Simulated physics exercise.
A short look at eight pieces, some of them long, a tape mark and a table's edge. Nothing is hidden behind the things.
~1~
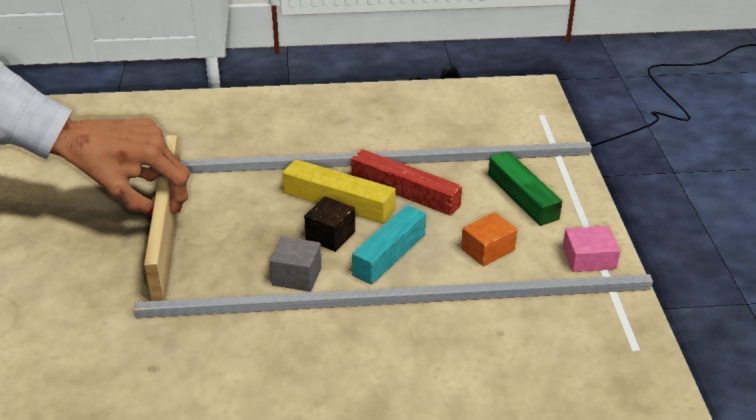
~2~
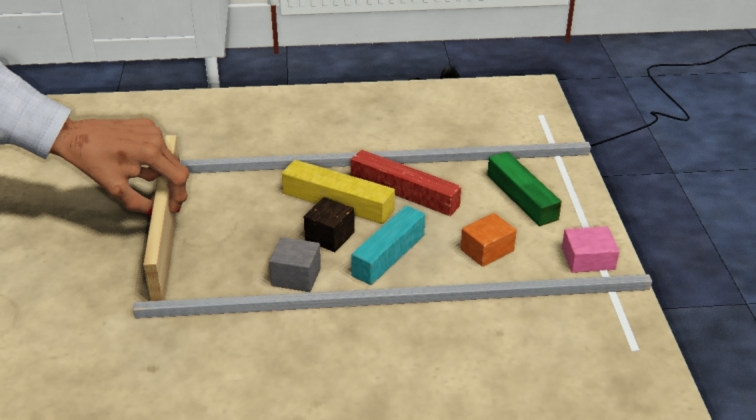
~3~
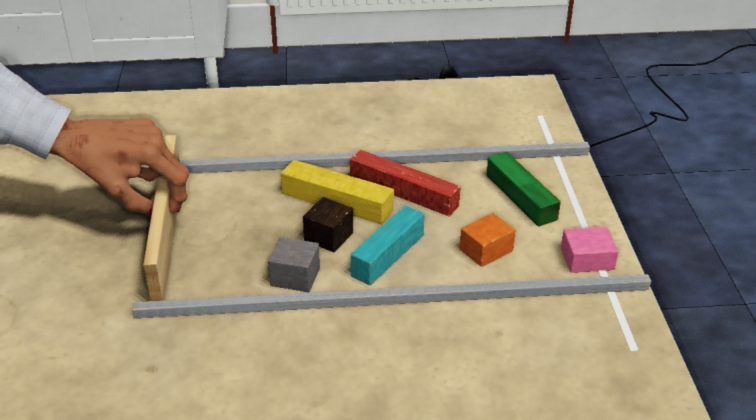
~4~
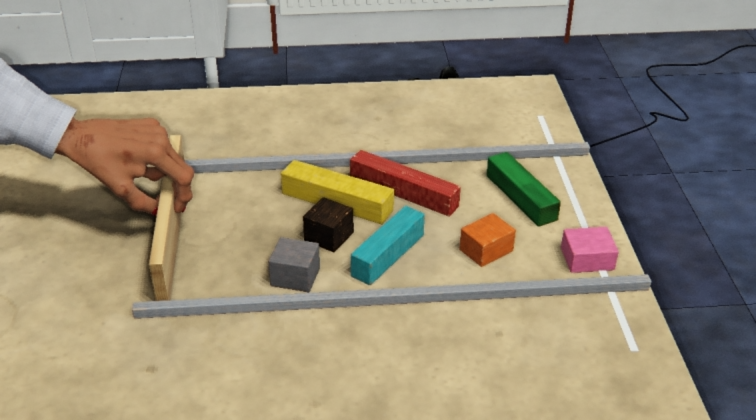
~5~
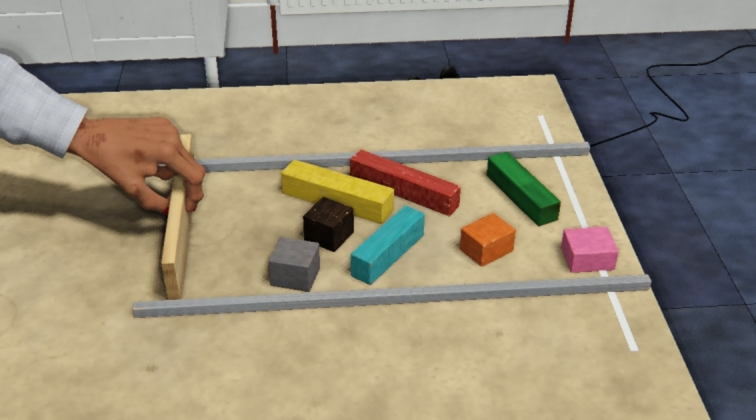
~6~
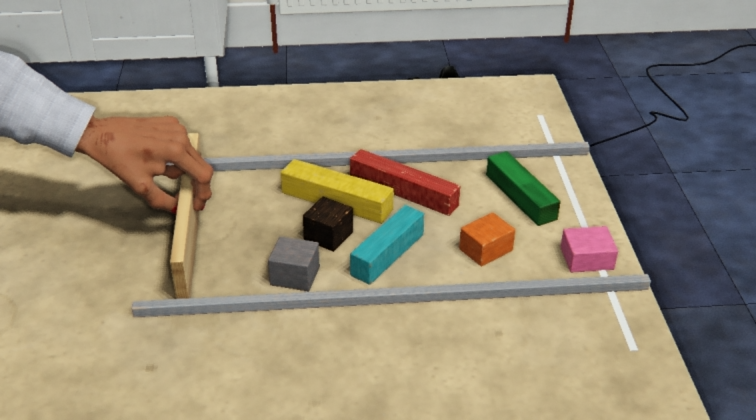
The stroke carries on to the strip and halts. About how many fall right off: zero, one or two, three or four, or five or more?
Here the number that fall off is five or more.
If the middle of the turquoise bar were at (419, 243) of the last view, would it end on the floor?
From there it falls.
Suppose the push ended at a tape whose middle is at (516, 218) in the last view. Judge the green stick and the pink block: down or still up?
The green stick holds on, the pink block drops off.
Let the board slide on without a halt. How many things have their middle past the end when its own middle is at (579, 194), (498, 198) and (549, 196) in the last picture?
In that order 6, 1 and 3.
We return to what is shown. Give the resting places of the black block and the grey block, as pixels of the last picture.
The black block at (600, 207), the grey block at (615, 238).
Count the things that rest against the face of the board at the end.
2 of them.
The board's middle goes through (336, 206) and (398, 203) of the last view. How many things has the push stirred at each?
First 4, then 6.
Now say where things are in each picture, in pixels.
Pink block (591, 249); green stick (524, 188); orange block (489, 239); board (165, 215); tape (582, 215), in the first frame.
Green stick (523, 188); black block (329, 224), in the second frame.
Orange block (487, 240); board (165, 215), in the third frame.
Pink block (589, 250); yellow bar (337, 192), in the fourth frame.
Green stick (522, 188); grey block (295, 264), in the fifth frame.
Pink block (589, 249); green stick (522, 187); orange block (487, 239); board (188, 213); tape (580, 215), in the sixth frame.
Soon after, none off yet; pink block at rest near (589, 249); green stick at rest near (522, 187); orange block at rest near (487, 239).
Then, none off yet; pink block moved a little near (611, 251); green stick moved a little near (538, 183); orange block moved well along near (563, 257).
At rest, the number that fall off is five or more; fallen, yellow bar, turquoise bar, red bar, orange block, green stick and pink block.
